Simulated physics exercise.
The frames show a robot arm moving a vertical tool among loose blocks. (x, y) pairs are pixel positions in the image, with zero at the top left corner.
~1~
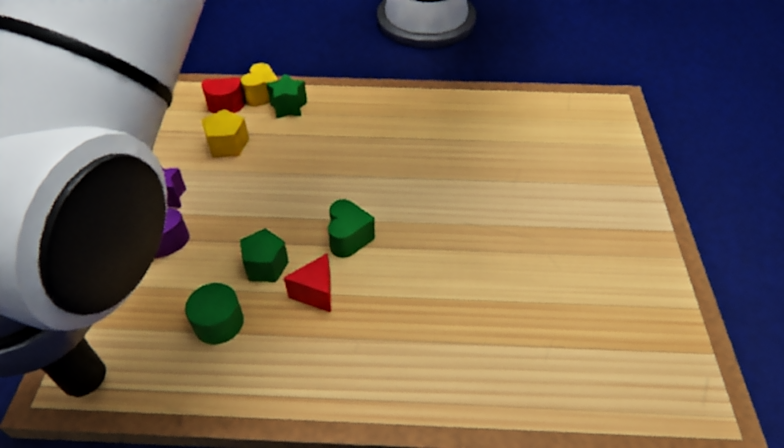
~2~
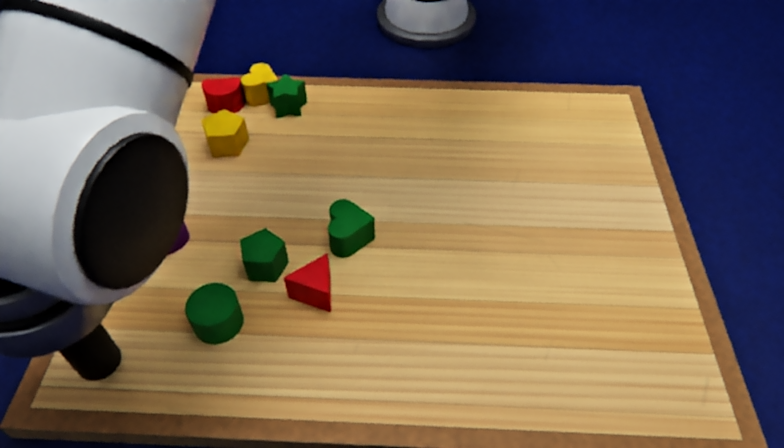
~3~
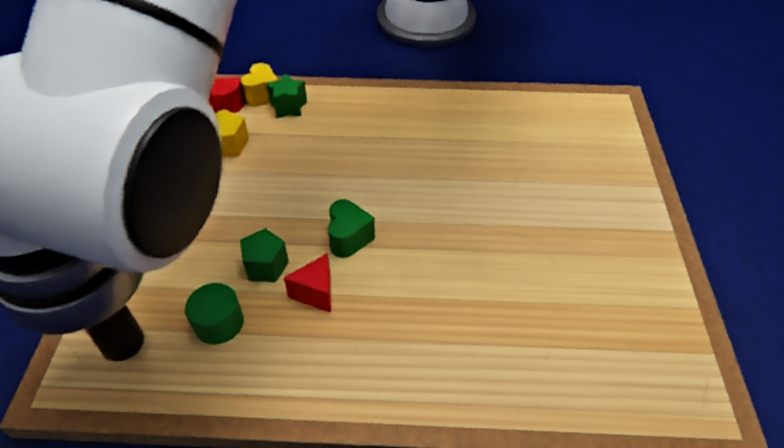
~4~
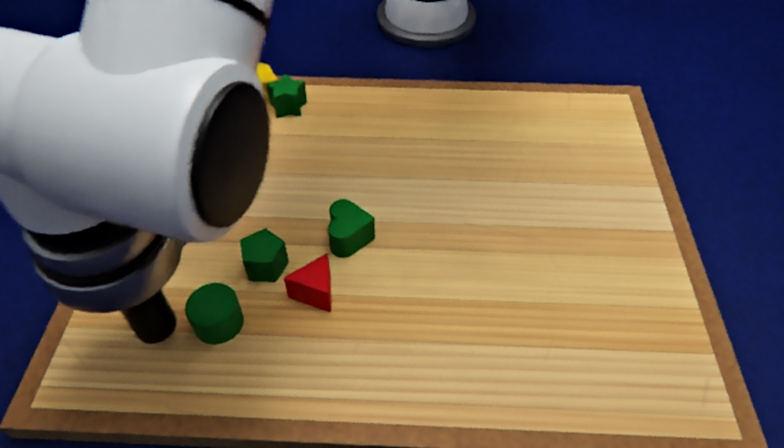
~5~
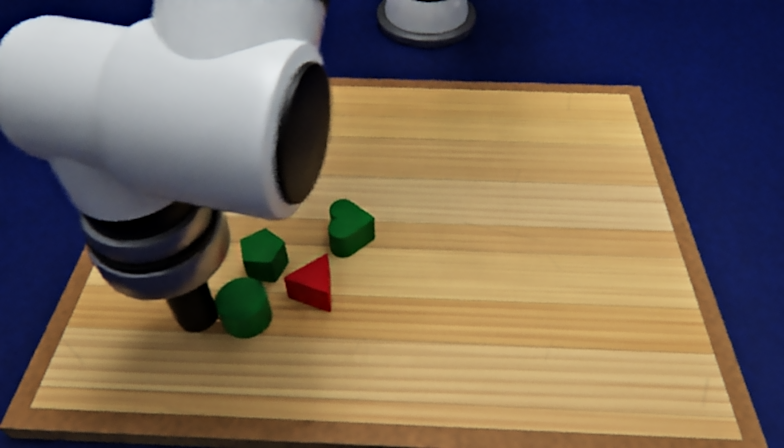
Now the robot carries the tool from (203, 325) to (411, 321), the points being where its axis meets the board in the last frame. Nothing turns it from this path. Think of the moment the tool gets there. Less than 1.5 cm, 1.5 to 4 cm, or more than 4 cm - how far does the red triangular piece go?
By the end of the path, it will have gone past 4 cm.
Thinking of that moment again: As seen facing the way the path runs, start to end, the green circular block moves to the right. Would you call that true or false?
Verdict: False.
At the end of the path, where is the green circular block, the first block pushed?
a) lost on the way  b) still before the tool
Answer: A.
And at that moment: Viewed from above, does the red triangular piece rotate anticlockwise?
My answer is yes.
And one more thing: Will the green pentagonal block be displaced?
Final answer: No.
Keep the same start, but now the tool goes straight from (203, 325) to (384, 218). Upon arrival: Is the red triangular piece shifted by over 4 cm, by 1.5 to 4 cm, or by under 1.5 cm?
It ends 1.5 to 4 cm from its spot.
On the path given first. One third of the way, tool at (271, 316); green circular block at (309, 285); red triangular piece at (336, 259), turned 20° clockwise.
Two thirds of the way, tool at (342, 315); green circular block at (365, 272); red triangular piece at (363, 240).
At the end, tool at (412, 312); green circular block at (398, 265); green pentagonal block not moved; red triangular piece at (370, 235), turned 20° anticlockwise.
